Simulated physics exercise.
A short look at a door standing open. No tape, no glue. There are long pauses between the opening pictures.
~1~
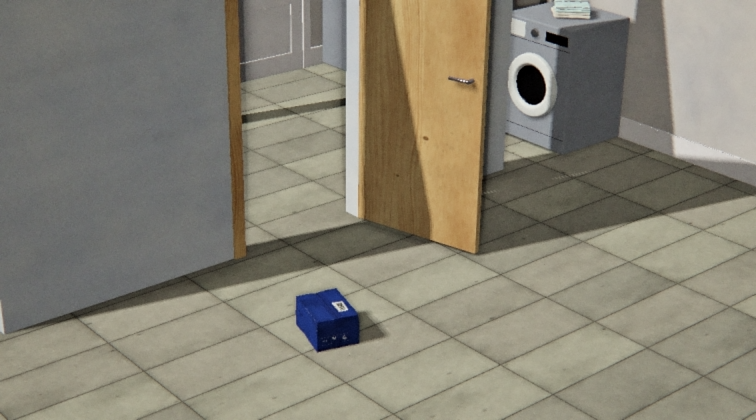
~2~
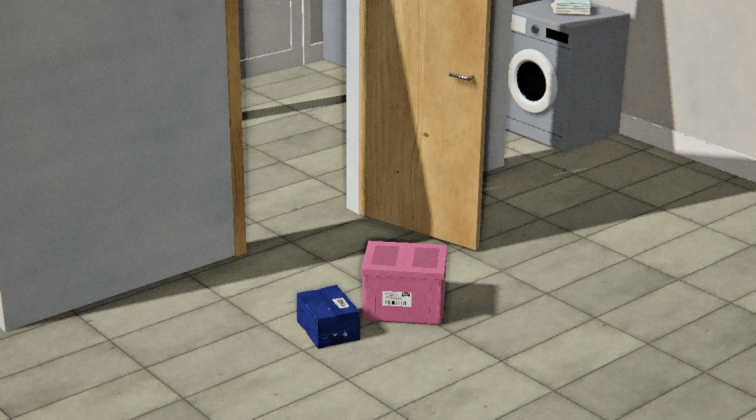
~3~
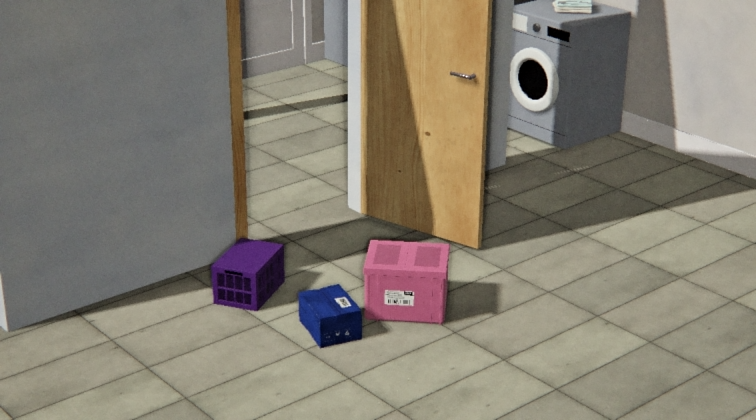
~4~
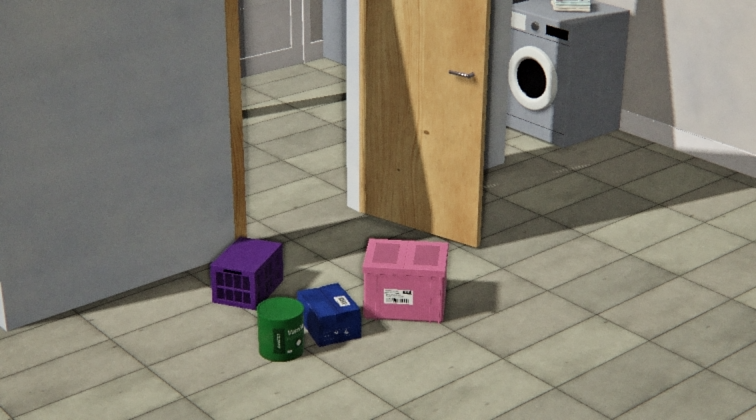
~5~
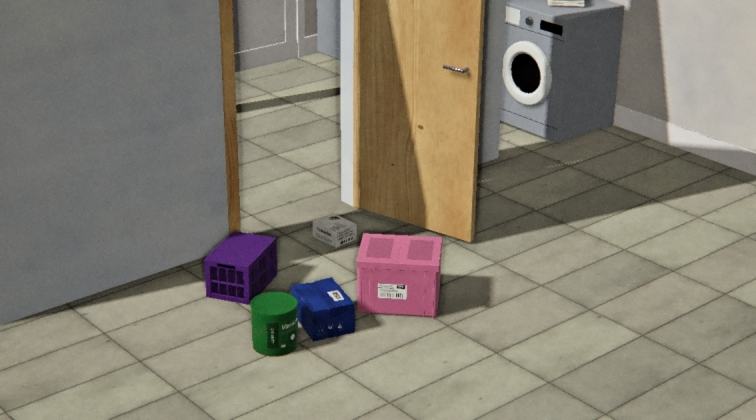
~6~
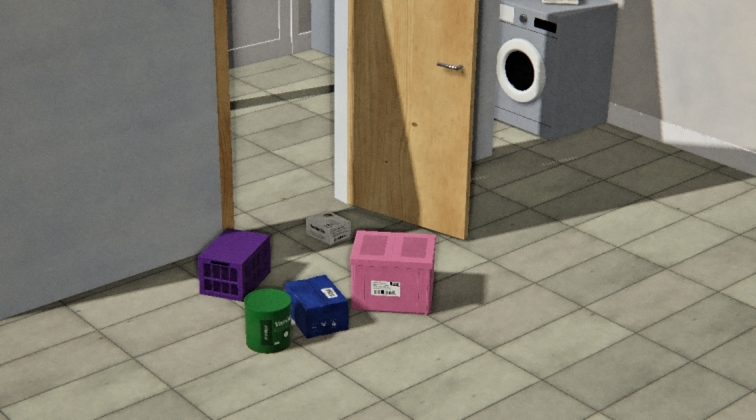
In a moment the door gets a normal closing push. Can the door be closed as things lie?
As it turns out, it reaches the frame.
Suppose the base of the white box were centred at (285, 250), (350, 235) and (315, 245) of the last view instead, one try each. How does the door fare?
In the first case it stops short; in the second case it shuts; in the third case it reaches the frame.
Then, 0.90 s past the last view, door at 72°.
Then, 1.40 s past the last view, door at 44°; white box displaced a little near (315, 227).
Then, 1.70 s past the last view, door at 26°; white box displaced about its own width near (292, 225).
Then, 2.10 s past the last view, door at 3°; white box displaced well along near (267, 217).
Finally, door at 0°; moved from the start, white box; the other 4 still in place. Final places as the last picture's camera would see them, white box near (261, 213).
